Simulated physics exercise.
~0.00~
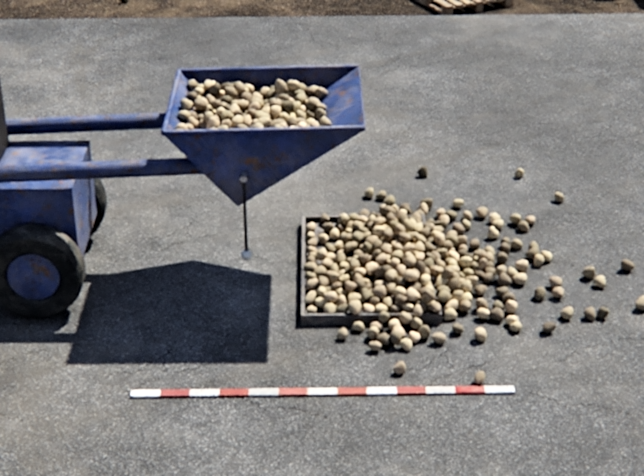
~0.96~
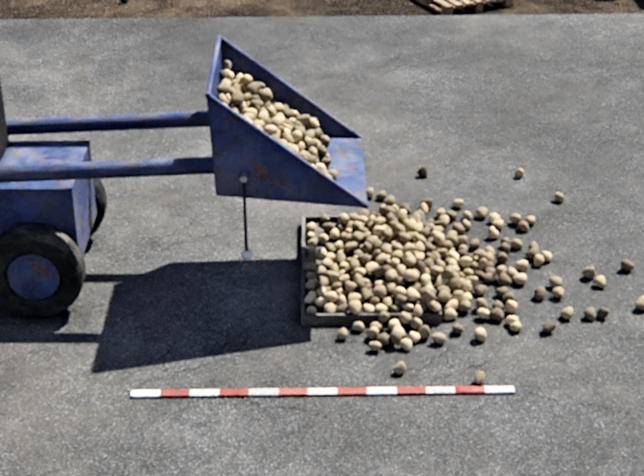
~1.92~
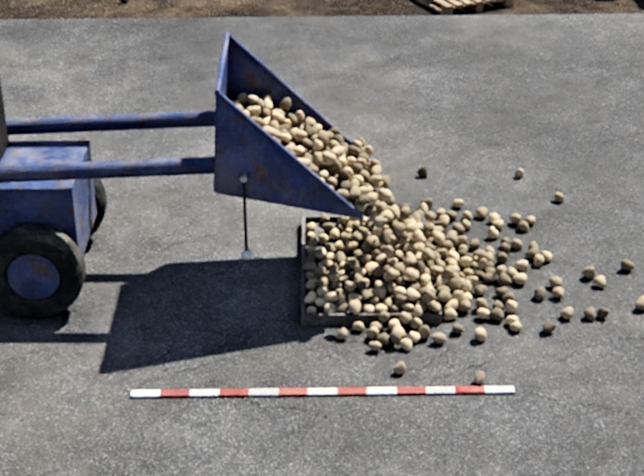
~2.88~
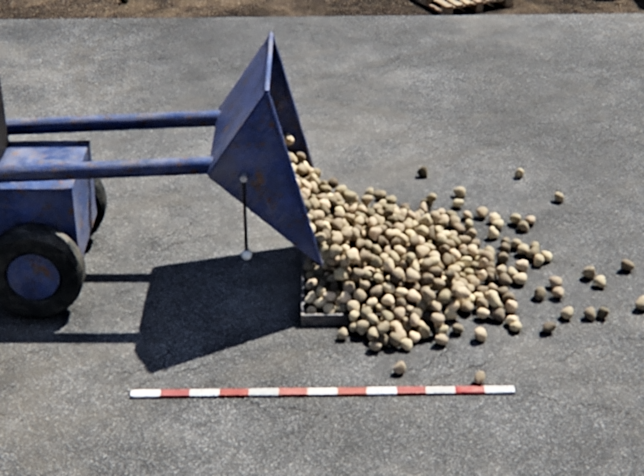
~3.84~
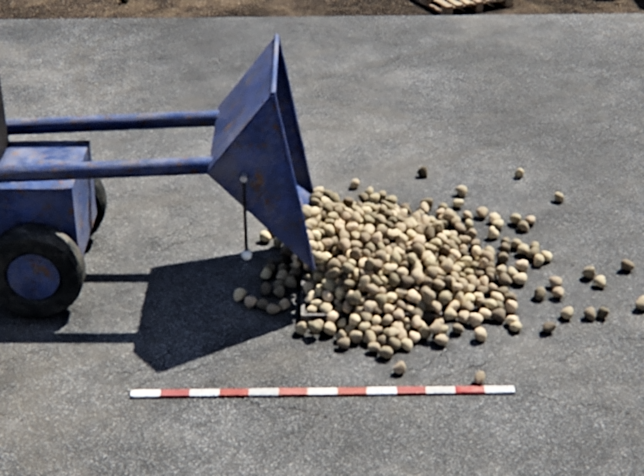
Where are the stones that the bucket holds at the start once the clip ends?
They start up in the raised blue bucket, and by the end nearly all of them lie on the pile on the ground below, with a few spread to its left.
